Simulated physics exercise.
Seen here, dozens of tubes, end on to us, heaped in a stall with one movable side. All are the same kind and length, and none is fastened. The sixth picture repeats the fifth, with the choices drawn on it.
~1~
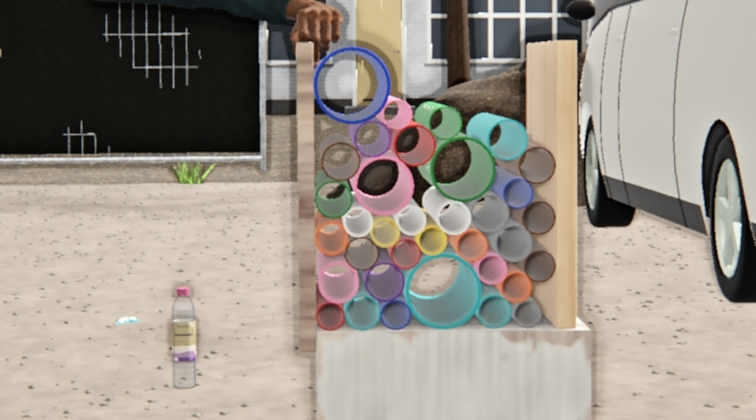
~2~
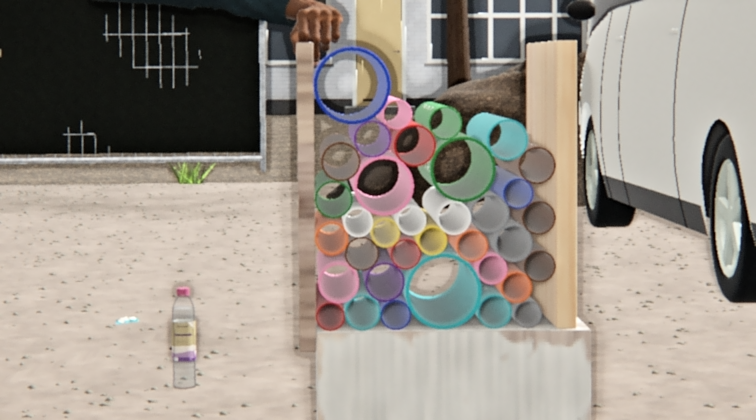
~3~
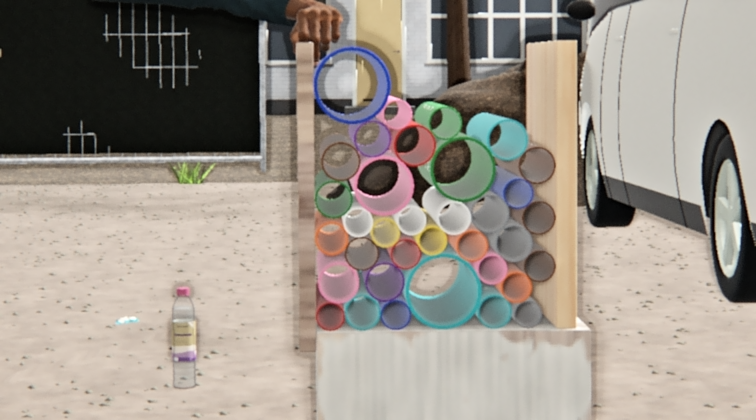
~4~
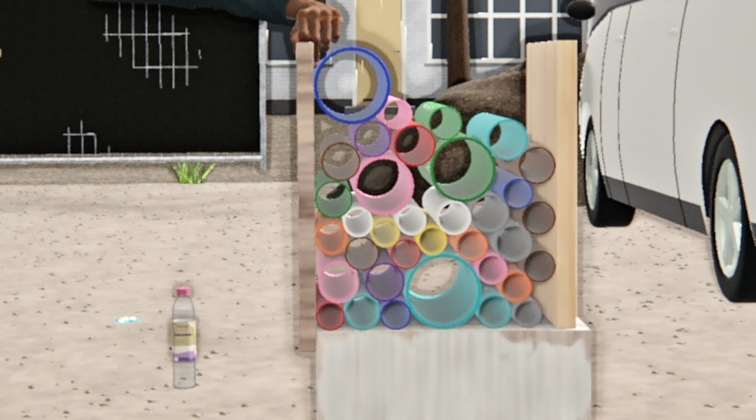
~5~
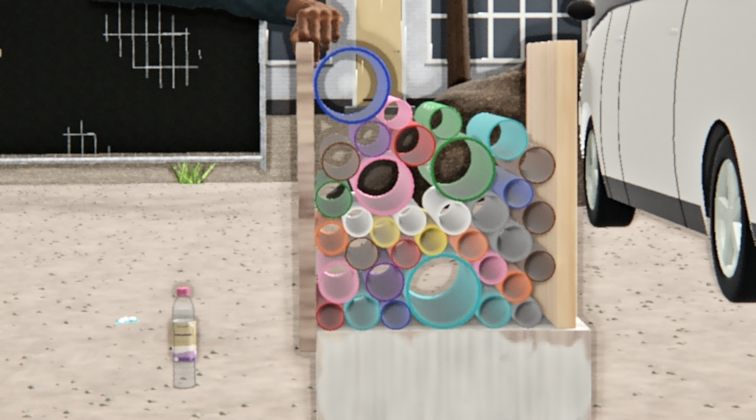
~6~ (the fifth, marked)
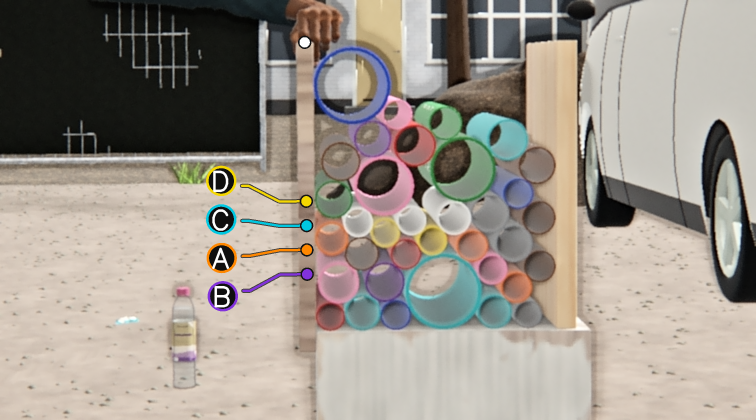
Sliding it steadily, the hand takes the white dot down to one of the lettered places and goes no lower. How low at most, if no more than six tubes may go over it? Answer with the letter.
The answer is mark A.
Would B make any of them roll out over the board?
Yes, at B.
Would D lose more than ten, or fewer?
At D, fewer than ten.
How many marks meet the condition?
Three of the four.
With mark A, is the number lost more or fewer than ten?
At A, fewer than ten.
On the copy, A at (307, 250); B at (307, 274); C at (307, 226); D at (306, 202); the white dot at (305, 42).
On A. First, top of the board (314, 130).
Then, top of the board (315, 225).
Finally, top of the board (315, 249), five out over the board.
By contrast, B more than six out over the board; C two out over the board; D two out over the board.
